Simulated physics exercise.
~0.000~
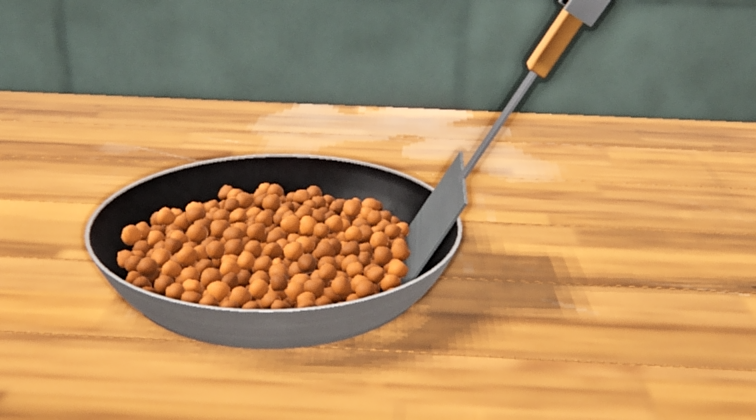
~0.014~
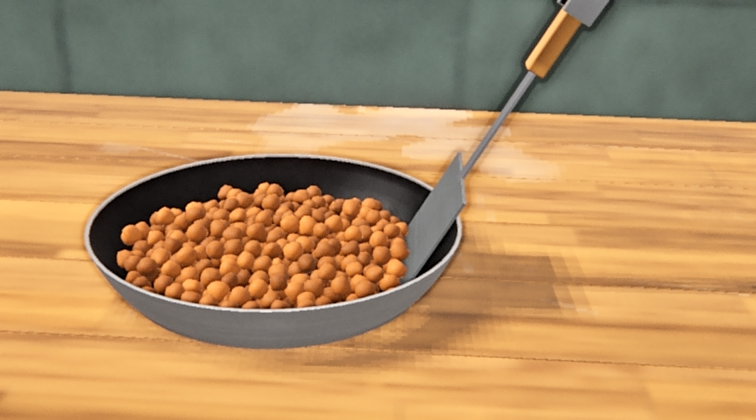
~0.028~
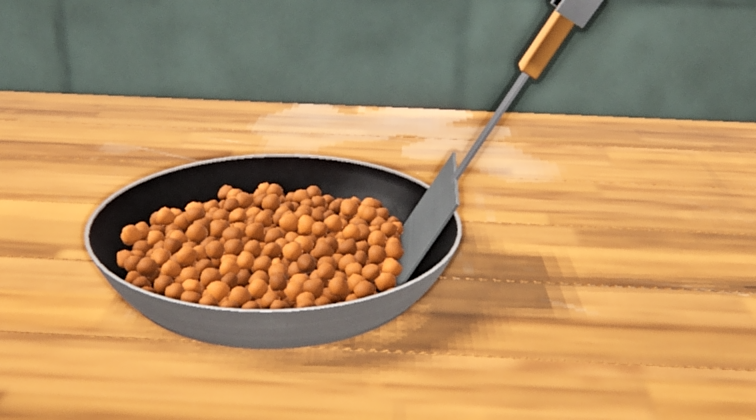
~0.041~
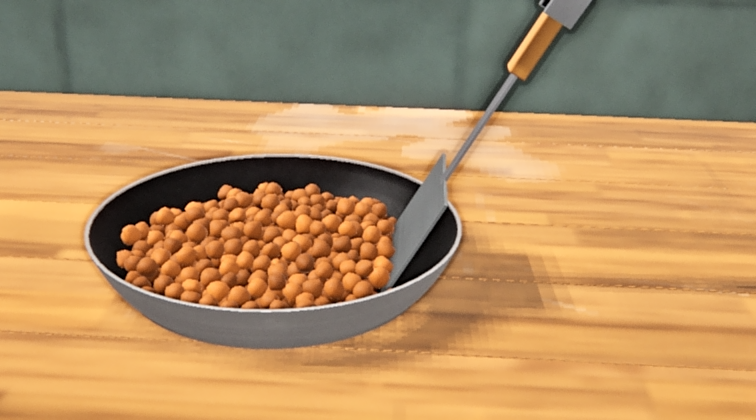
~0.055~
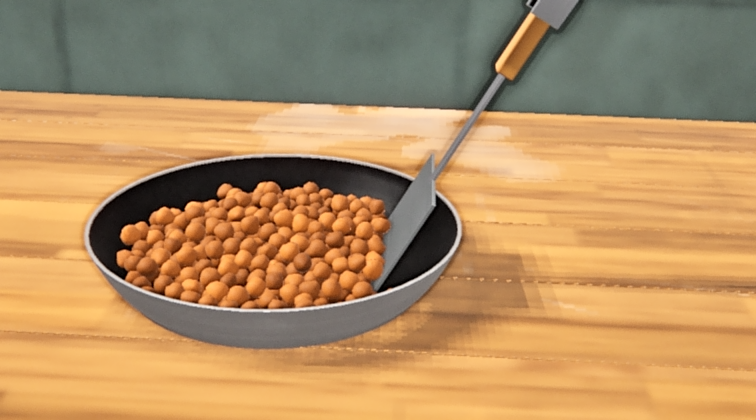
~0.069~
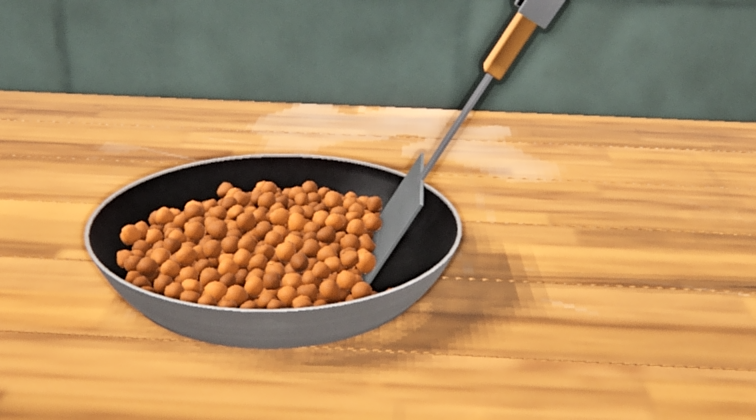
On a wooden table top, a turner slides left through a frying pan, pushing brown hazelnuts.
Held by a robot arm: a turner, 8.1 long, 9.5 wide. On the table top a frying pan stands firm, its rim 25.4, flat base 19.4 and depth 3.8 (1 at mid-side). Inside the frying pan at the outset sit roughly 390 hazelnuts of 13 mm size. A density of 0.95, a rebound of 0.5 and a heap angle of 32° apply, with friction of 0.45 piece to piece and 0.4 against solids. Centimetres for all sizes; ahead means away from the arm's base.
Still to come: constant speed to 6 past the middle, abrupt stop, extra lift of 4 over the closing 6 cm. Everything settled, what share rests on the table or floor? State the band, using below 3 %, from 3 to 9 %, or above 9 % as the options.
It falls from 3 to 9 %.
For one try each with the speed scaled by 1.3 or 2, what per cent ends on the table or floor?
Some 10 and 25 per cent.
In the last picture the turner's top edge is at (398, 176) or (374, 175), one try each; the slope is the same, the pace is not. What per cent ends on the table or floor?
First try around 15 %, second try around 25 %.
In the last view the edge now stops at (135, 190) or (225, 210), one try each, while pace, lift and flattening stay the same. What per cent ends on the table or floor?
Around 30 per cent for the first try and 0 per cent for the second.
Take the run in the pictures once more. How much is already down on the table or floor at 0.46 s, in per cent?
Share at that moment: About 4 %.
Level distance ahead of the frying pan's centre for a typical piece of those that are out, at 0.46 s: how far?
Roughly 16 cm.
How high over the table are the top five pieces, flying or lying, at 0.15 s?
I'd put them at about 5 centimetres above the table.
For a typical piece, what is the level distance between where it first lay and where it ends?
3 cm.
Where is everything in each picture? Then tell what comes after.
Turner top edge at (464, 175), sloping 61°; upper third of the load around (281, 236), from x 125 to 400, top at y 190; 388 in the frying pan, in the first frame.
Turner top edge at (462, 175), sloping 61°; upper third of the load around (281, 236), from x 125 to 400, top at y 190, in the second frame.
Turner top edge at (456, 176), sloping 61°; upper third of the load around (284, 236), from x 125 to 395, top at y 190, in the third frame.
Turner top edge at (445, 177), sloping 61°; upper third of the load around (286, 236), from x 125 to 395, top at y 190, in the fourth frame.
Turner top edge at (434, 177), sloping 61°; upper third of the load around (285, 239), from x 125 to 395, top at y 190, in the fifth frame.
Turner top edge at (422, 177), sloping 61°; upper third of the load around (282, 237), from x 125 to 395, top at y 190; 388 in the frying pan, in the sixth frame.
After 0.15 s, sloping 61°, highest piece 5 above the table; 388 in the frying pan.
After 0.22 s, sloping 61°, highest piece 7 above the table; 388 in the frying pan.
After 0.46 s, sloping 61°, highest piece 5 above the table; 369 in the frying pan, 16 on the table or floor, 3 on the blade or in flight.
After 1.51 s, sloping 61°, highest piece 5 above the table; 368 in the frying pan, 20 on the table or floor.
At rest, 368 in the frying pan, 20 on the table or floor. That is 5 % on the table or floor.
